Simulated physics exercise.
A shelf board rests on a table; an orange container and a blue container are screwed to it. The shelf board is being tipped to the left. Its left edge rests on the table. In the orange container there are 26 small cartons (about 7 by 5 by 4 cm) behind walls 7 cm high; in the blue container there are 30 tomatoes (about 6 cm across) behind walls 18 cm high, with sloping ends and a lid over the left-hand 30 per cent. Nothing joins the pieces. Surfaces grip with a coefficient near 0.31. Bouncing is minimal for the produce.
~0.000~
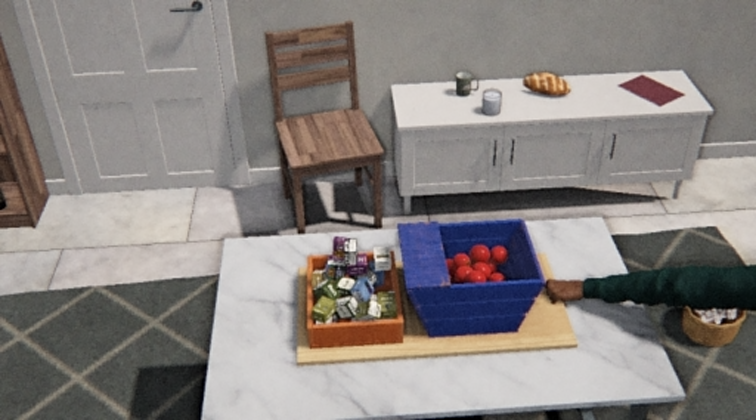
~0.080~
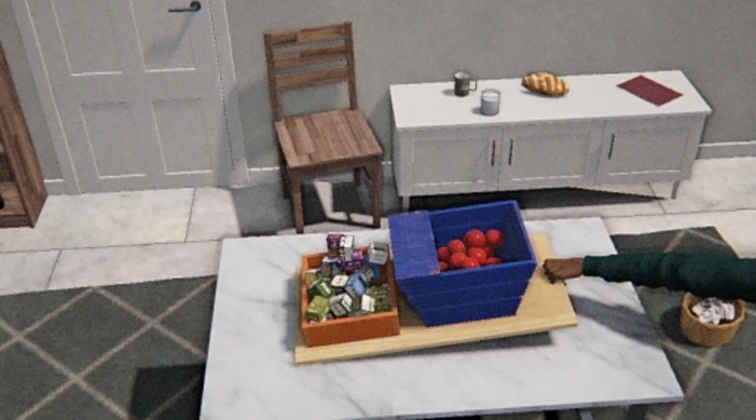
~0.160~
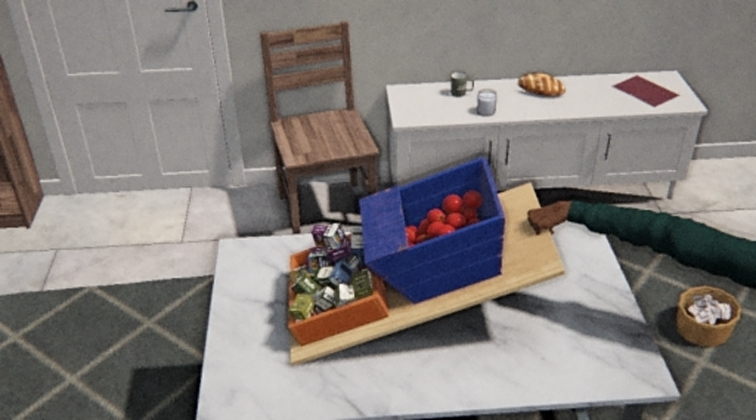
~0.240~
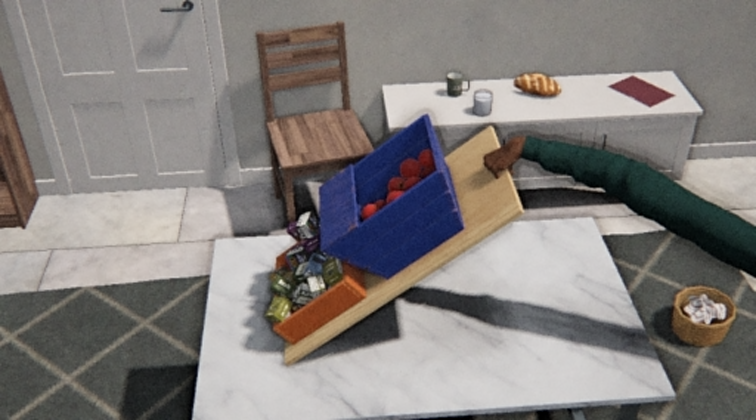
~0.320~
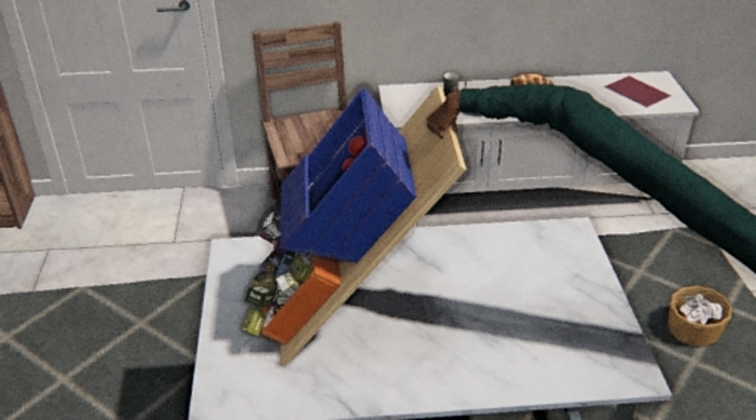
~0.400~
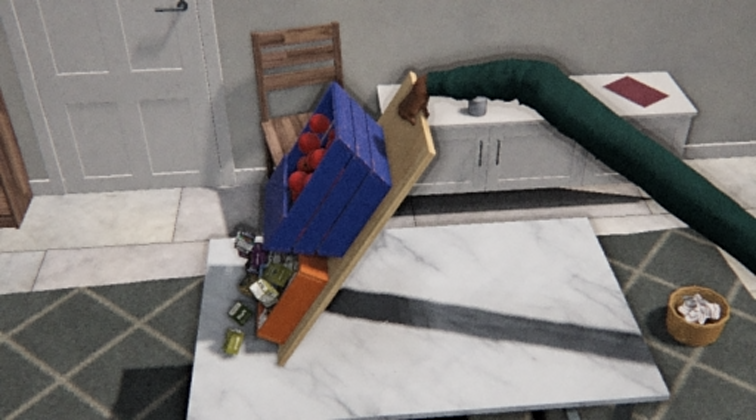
A wooden board carrying an orange container of small cartons and, to its right, a blue container of red tomatoes lies on a white marble table, seen from above in a grey-walled room. Behind stand a door, a wooden chair and a white cabinet with bread. A green-sleeved arm lifts the board's right end steeply, cartons tumble out at the left, tomatoes shift inside, and the camera pans slightly.
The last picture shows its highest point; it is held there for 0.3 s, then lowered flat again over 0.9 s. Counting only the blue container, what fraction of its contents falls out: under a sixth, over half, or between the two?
Outflow: A sixth, at most half.
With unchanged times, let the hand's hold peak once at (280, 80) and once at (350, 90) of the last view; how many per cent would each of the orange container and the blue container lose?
Loss per try - orange container 80 / 80 percent, blue container 80 / 70 percent.
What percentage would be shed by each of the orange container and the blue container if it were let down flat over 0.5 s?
Well, that would cost the orange container 50 per cent and the blue container 30 per cent.
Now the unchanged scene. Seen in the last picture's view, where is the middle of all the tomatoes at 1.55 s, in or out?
At about (418, 291) in pixels.
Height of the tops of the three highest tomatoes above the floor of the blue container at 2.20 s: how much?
Height: Roughly 12 cm.
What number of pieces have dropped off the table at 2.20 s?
Roughly 12 in all.
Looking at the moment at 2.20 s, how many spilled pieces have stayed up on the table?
Near 10, give or take.
After 0.69 s, tilt 59°; orange container 13 in, 13 out and blue container 21 in, 9 out.
After 1.05 s, tilt 39°; orange container 13 in, 13 out and blue container 20 in, 10 out.
After 1.55 s, tilt 1°; orange container 13 in, 13 out and blue container 20 in, 10 out.
When it is over (at 2.20 s), orange container 13 in, 13 out and blue container 20 in, 10 out. Asked share, 10 of 30, 33 per cent.
